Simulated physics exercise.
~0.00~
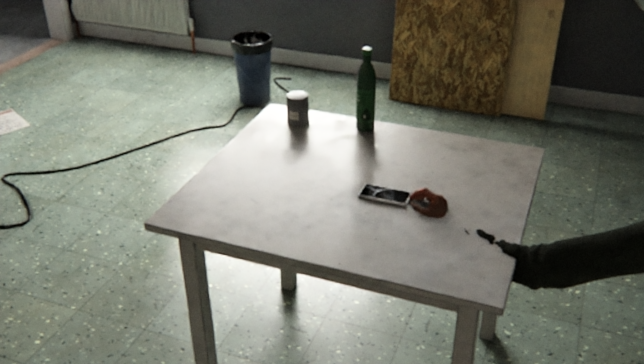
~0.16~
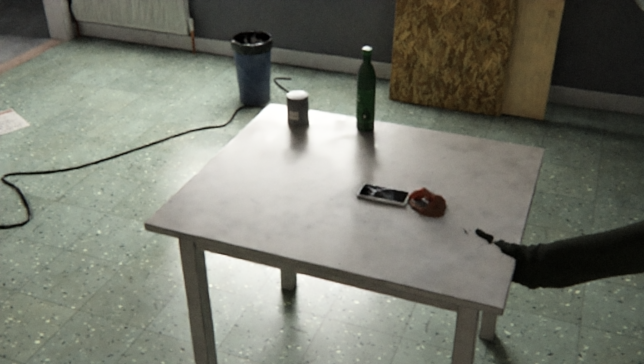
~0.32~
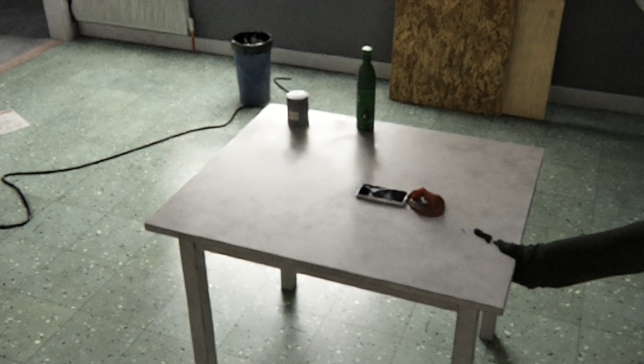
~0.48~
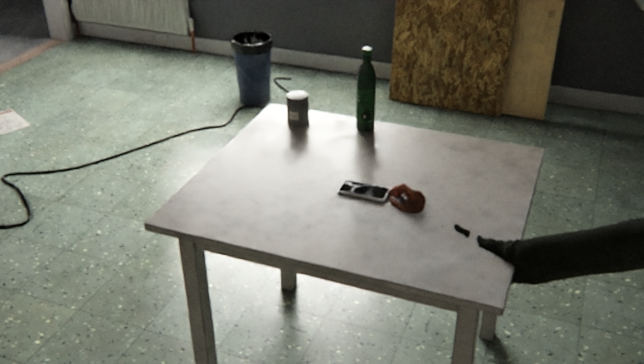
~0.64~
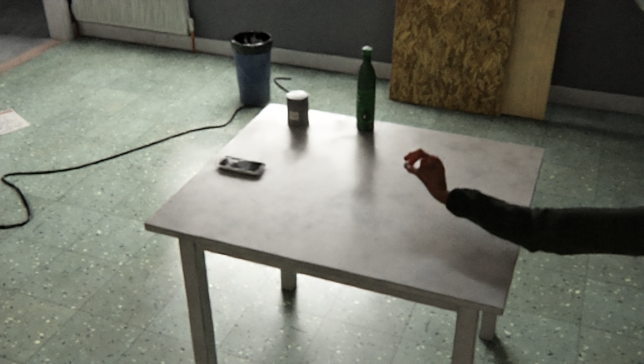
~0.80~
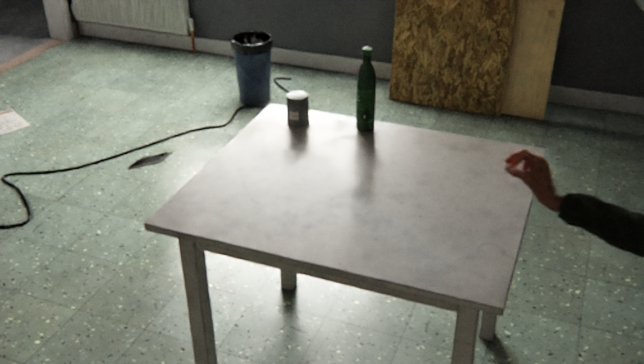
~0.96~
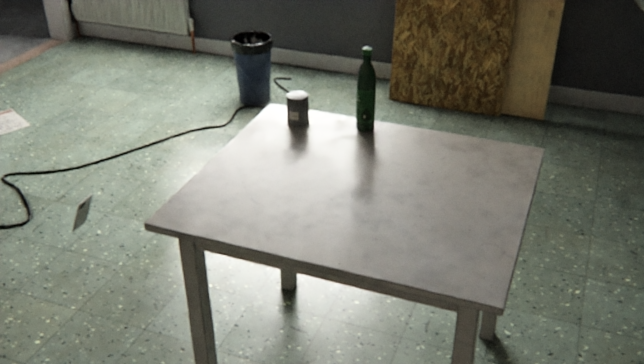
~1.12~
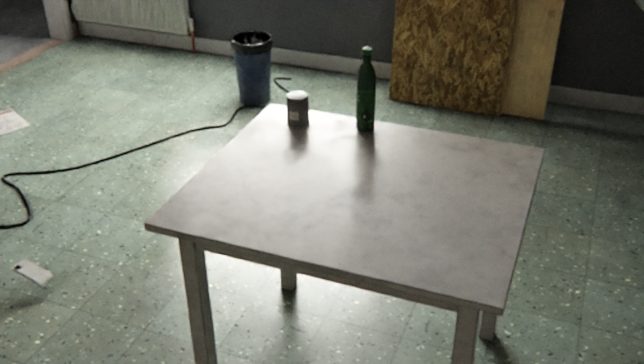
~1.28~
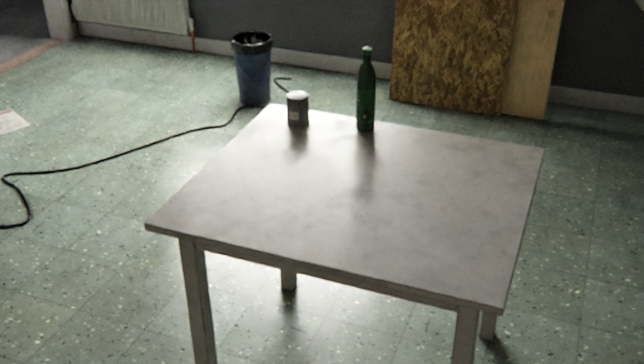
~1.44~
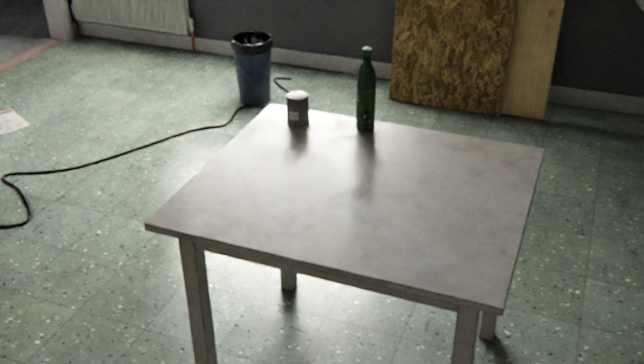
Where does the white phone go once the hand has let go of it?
It slides on to the left and off the table, then tumbles down towards the floor and out of view.
White phone sliding left across a table after a hand's push, flying off the edge and tumbling down out of view.
